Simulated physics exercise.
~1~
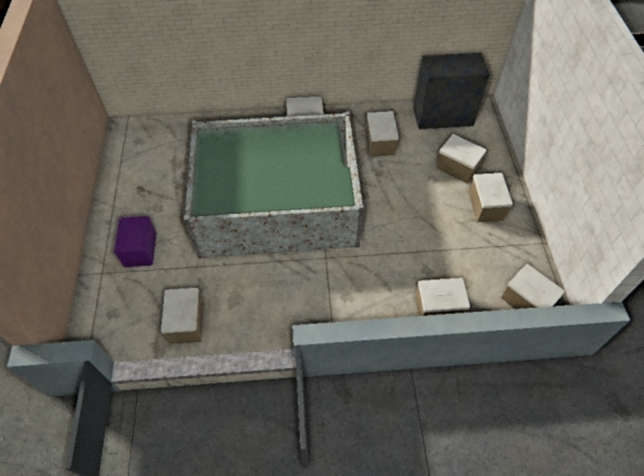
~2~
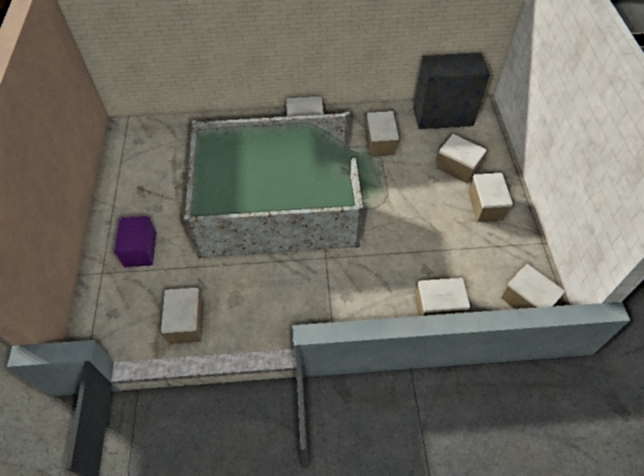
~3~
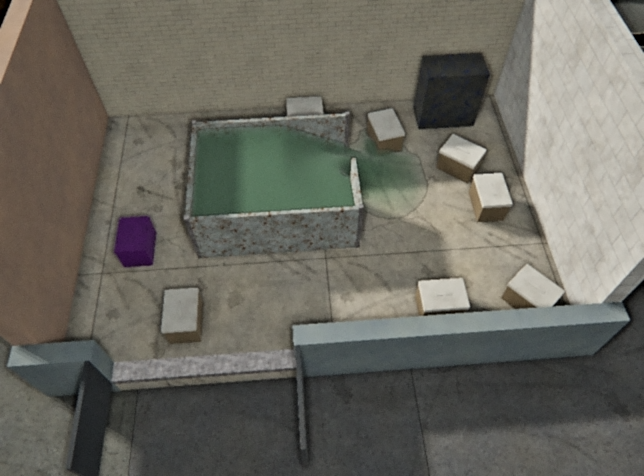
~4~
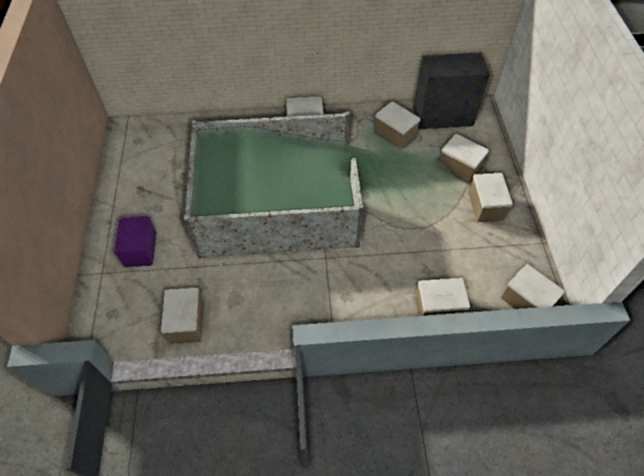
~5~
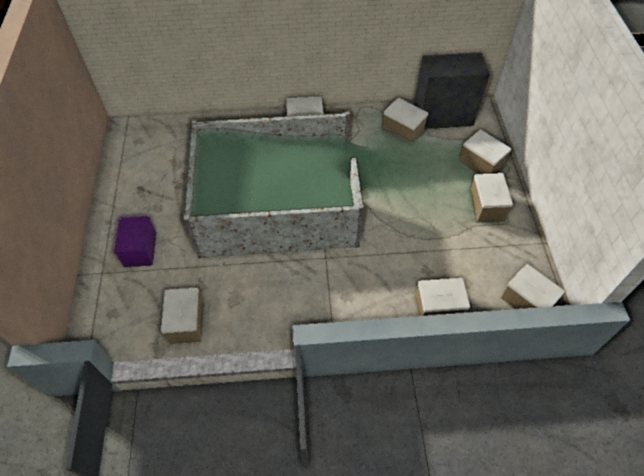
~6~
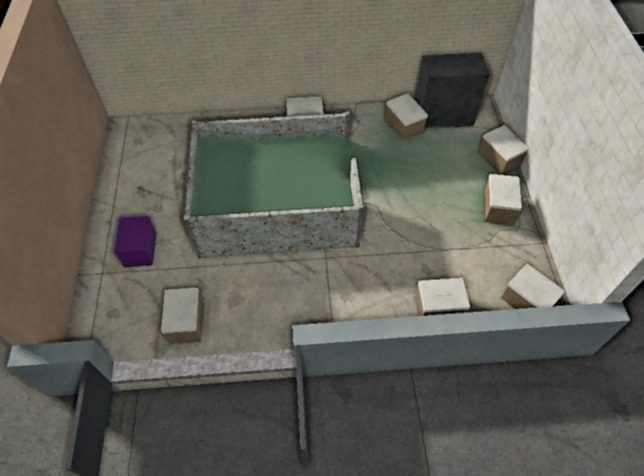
Green water pours from a stone tank's right side and pushes several pale boxes.
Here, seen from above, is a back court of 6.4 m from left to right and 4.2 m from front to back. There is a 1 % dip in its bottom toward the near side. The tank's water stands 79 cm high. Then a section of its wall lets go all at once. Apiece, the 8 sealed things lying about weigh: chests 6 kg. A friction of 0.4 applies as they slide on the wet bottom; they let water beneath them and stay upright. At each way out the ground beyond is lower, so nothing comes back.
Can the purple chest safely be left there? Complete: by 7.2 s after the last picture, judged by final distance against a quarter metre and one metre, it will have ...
Moved a short way.
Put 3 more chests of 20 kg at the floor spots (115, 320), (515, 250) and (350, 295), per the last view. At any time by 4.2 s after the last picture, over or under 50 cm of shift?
Listed order gives within the limit, above the limit, above the limit.
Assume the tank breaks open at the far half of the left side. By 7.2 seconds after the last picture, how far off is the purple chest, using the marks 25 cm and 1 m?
In that scenario the purple chest would have been washed far off.
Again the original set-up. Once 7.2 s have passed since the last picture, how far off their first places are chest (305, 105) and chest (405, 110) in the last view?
Taken in order, the shifts are 200 cm and 350 cm.
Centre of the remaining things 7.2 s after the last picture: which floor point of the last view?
Around (198, 242).
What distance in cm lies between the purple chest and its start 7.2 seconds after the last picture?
60 cm.
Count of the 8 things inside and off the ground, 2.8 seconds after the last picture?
Then: 3.
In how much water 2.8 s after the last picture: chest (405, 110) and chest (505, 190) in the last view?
First about 6 cm, second about 13 cm.
Then, 0.9 s after the last picture the purple chest is near (132, 233), 0.0 m from its start, aground; 0 of 8 are out; 3 afloat.
Then, 2.8 s after the last picture the purple chest is near (132, 233), 0.0 m from its start, aground; 0 of 8 are out; 3 afloat.
Then, 4.8 s after the last picture the purple chest is near (109, 221), 0.4 m from its start, aground; 0 of 8 are out; 6 afloat.
Then, 7.2 s after the last picture the purple chest is near (171, 200), 0.7 m from its start, afloat; 0 of 8 are out; 8 afloat.
